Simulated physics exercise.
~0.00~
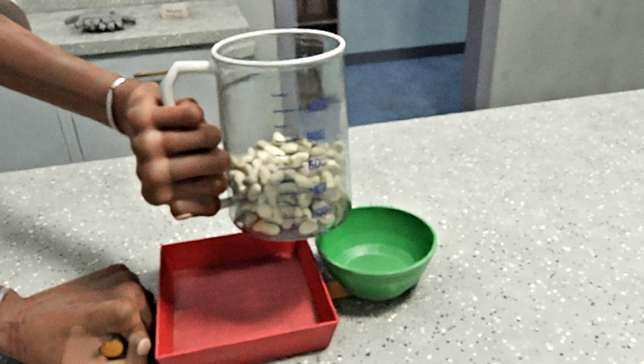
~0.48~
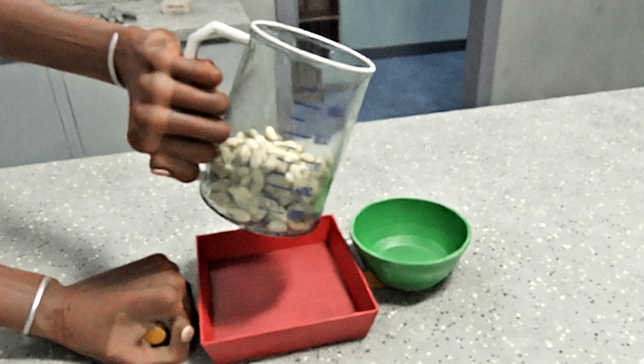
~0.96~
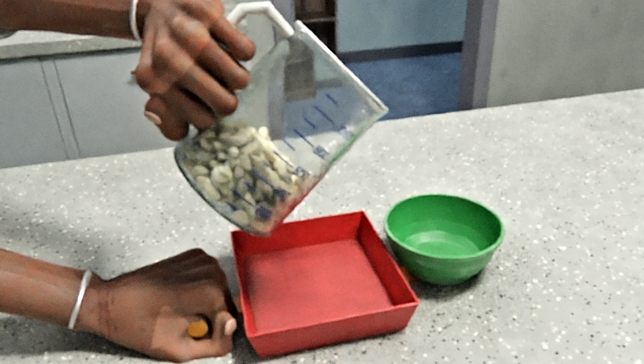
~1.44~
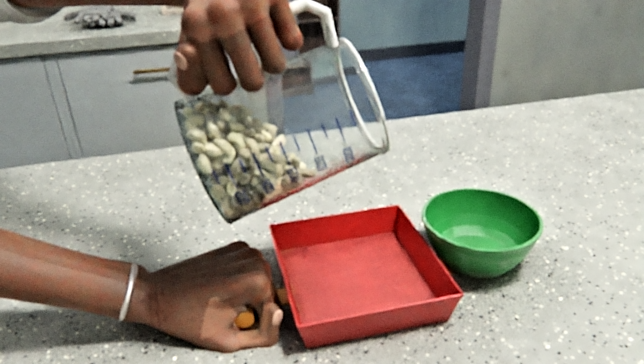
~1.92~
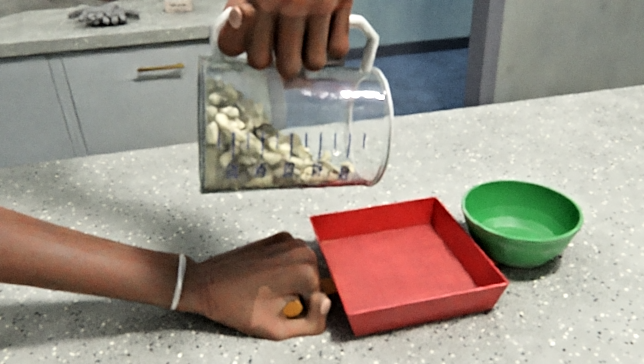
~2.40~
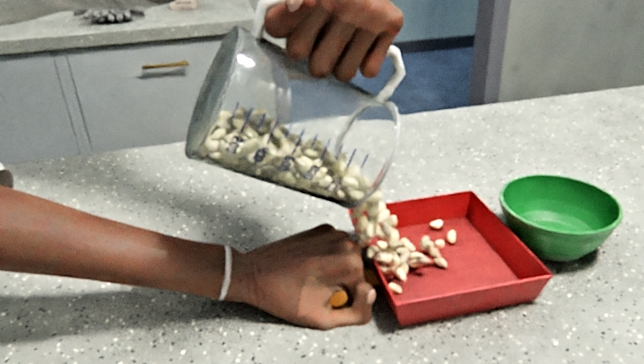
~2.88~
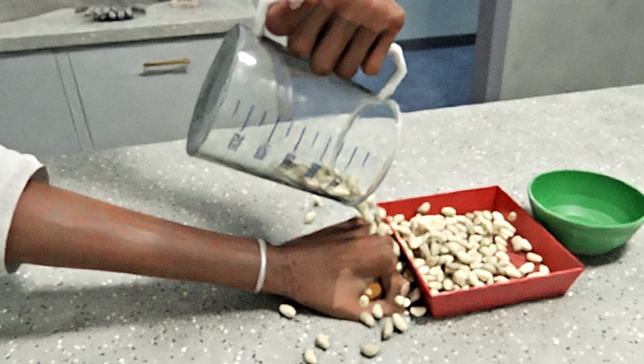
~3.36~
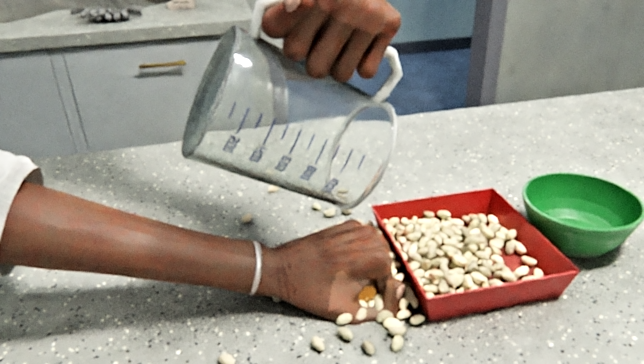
At the start, one hand holds a clear jug of white beans above a speckled counter, while the other rests in a fist beside a red square tray with a green bowl to its right. The lower hand slides the tray and bowl steadily to the right as the jug tips toward them. Once the jug leans past its side, beans pour out into the tray's near corner. The stream then falls short, and beans land around the fist and on the counter. Finally, the jug is held tilted and empty, with many beans heaped in the tray, others scattered outside, and none in the bowl.
